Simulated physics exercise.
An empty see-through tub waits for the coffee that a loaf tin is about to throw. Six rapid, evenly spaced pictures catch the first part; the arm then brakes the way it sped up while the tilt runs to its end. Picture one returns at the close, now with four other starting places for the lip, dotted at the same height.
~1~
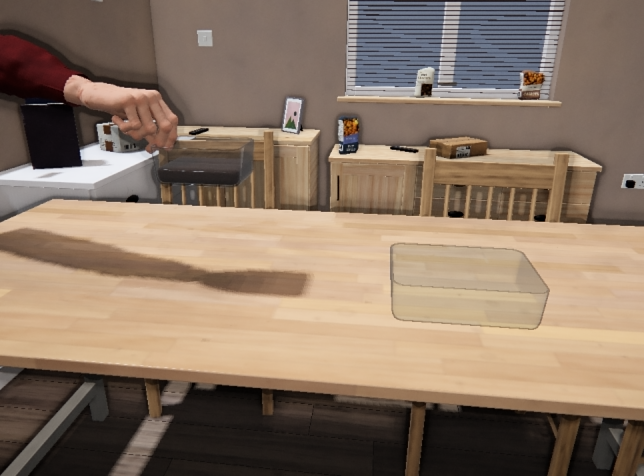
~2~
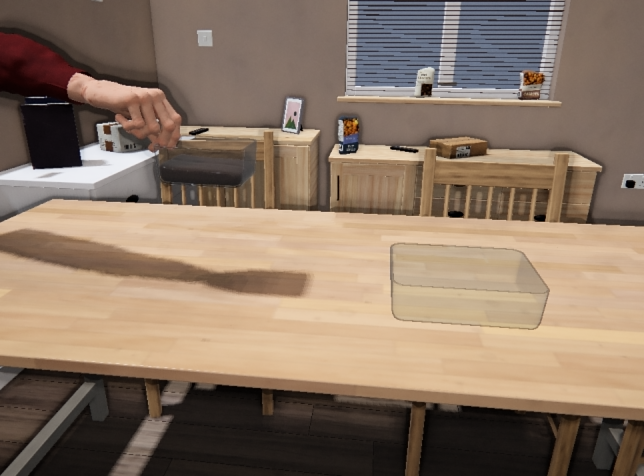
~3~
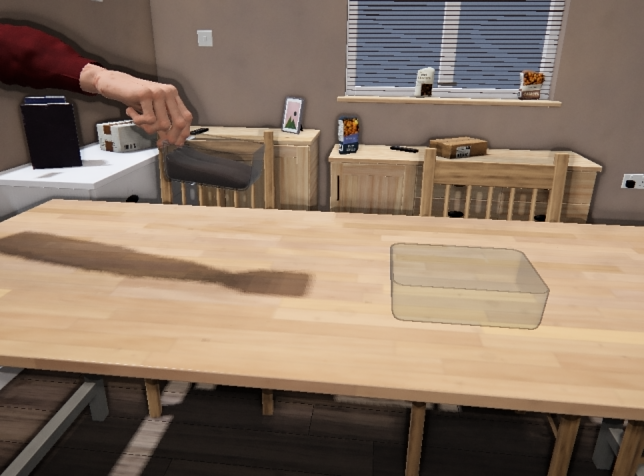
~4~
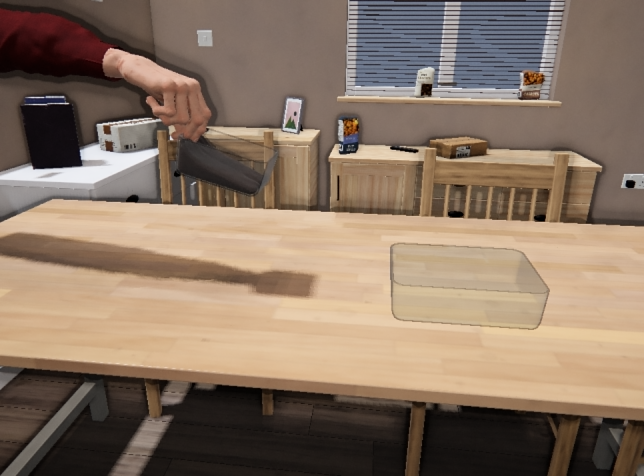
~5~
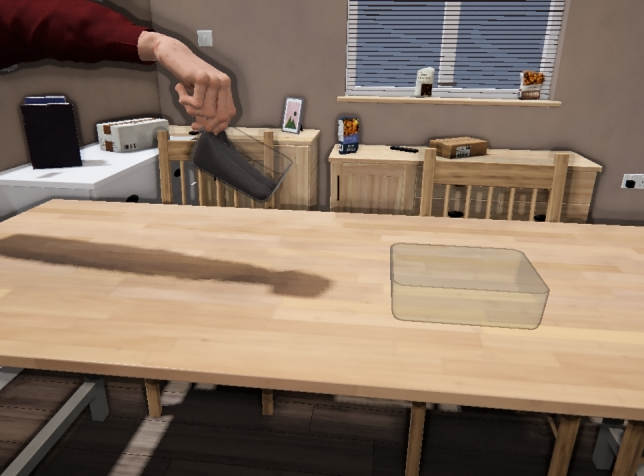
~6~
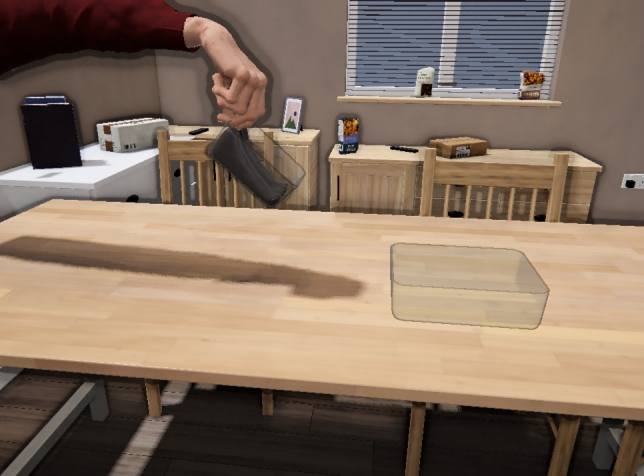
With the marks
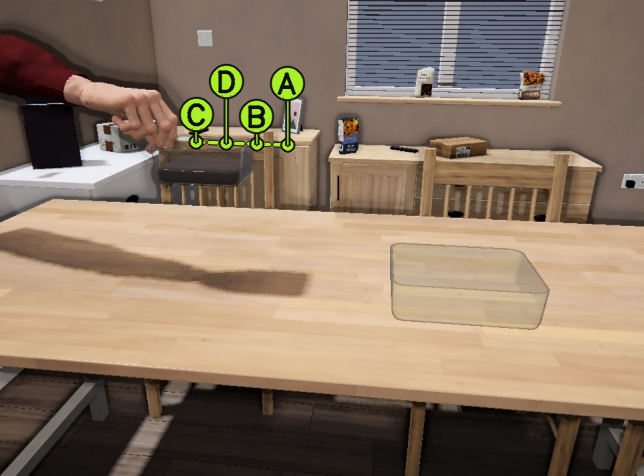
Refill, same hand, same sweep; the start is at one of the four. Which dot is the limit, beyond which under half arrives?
It is A.
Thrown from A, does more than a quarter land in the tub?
Yes, clearly.
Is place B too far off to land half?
Yes, that goes wrong.
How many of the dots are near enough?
One of them.
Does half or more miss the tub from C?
Yes.
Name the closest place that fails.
B.
On the marked copy, A at (287, 145); B at (256, 144); C at (196, 142); D at (226, 143).
With A, about 67 % lands in the tub, 23 % falls short and 10 % goes beside or beyond.
With B, about 31 % lands in the tub, 62 % falls short and 7 % goes beside or beyond.
With C, about 0 % lands in the tub, 98 % falls short.
With D, about 15 % lands in the tub, 81 % falls short and 4 % goes beside or beyond.
